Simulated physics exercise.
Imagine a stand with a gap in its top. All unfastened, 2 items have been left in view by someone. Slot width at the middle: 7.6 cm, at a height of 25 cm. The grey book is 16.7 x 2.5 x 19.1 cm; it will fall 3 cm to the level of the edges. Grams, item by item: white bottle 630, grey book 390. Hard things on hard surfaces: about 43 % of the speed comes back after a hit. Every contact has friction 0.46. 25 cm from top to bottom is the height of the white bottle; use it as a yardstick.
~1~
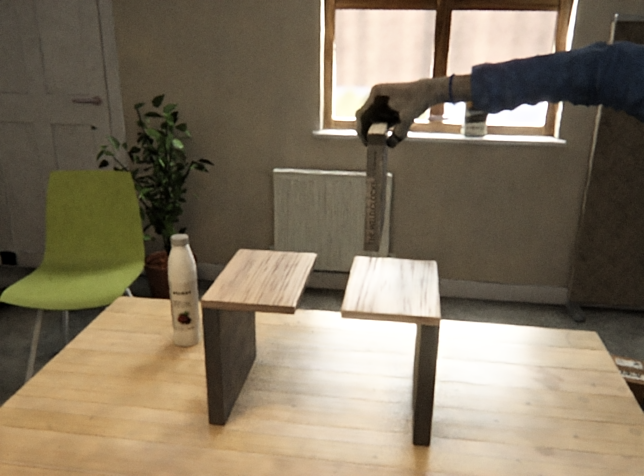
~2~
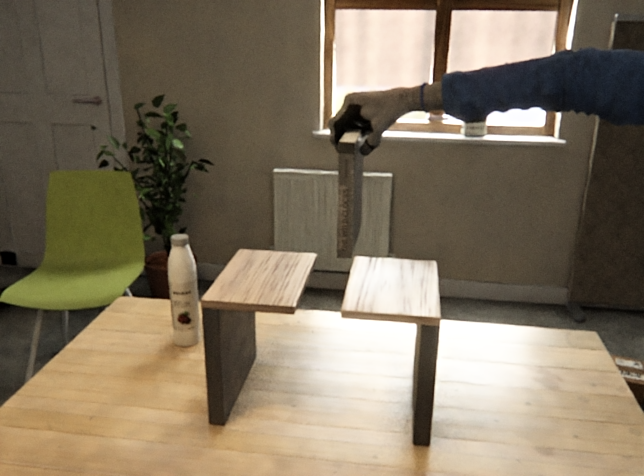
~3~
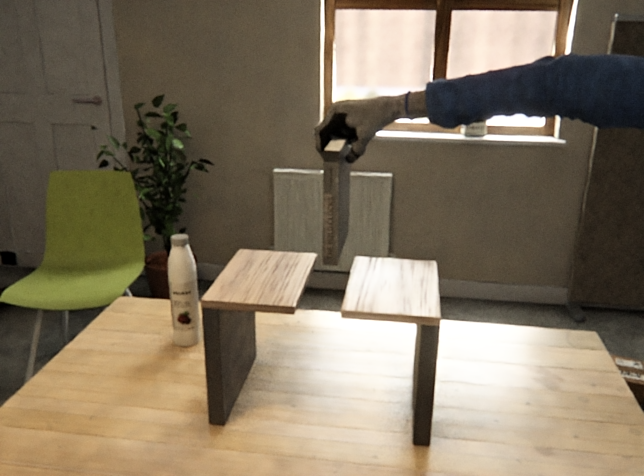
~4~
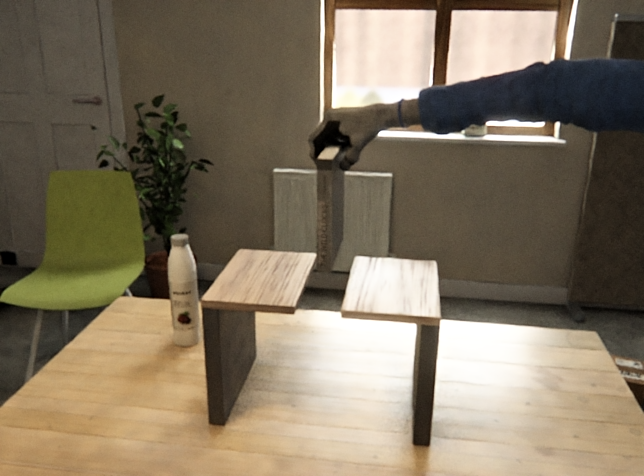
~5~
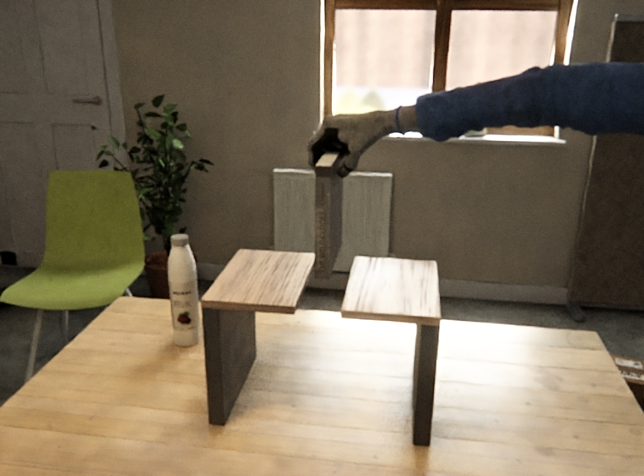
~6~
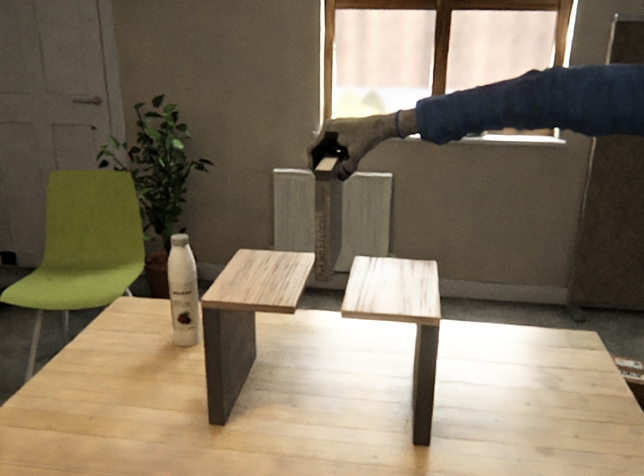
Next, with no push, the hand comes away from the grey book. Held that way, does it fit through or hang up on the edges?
Goes under.
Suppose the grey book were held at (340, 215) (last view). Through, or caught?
Let go, it passes through.
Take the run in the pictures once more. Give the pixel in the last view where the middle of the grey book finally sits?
(328, 354).
Then, 0.20 s after the last picture, grey book slid 5 cm near (329, 240).
Then, 0.30 s after the last picture, grey book slid 20 cm near (328, 315).
Then, 0.40 s after the last picture, grey book slid 25 cm near (328, 339).
Then, 0.60 s after the last picture, grey book slid 28 cm near (328, 352).
At rest, not toppled but over 4 cm from the start, grey book; white bottle in place, give or take 4 cm. Seen from the same camera at the end, grey book near (328, 354). The book drops through.
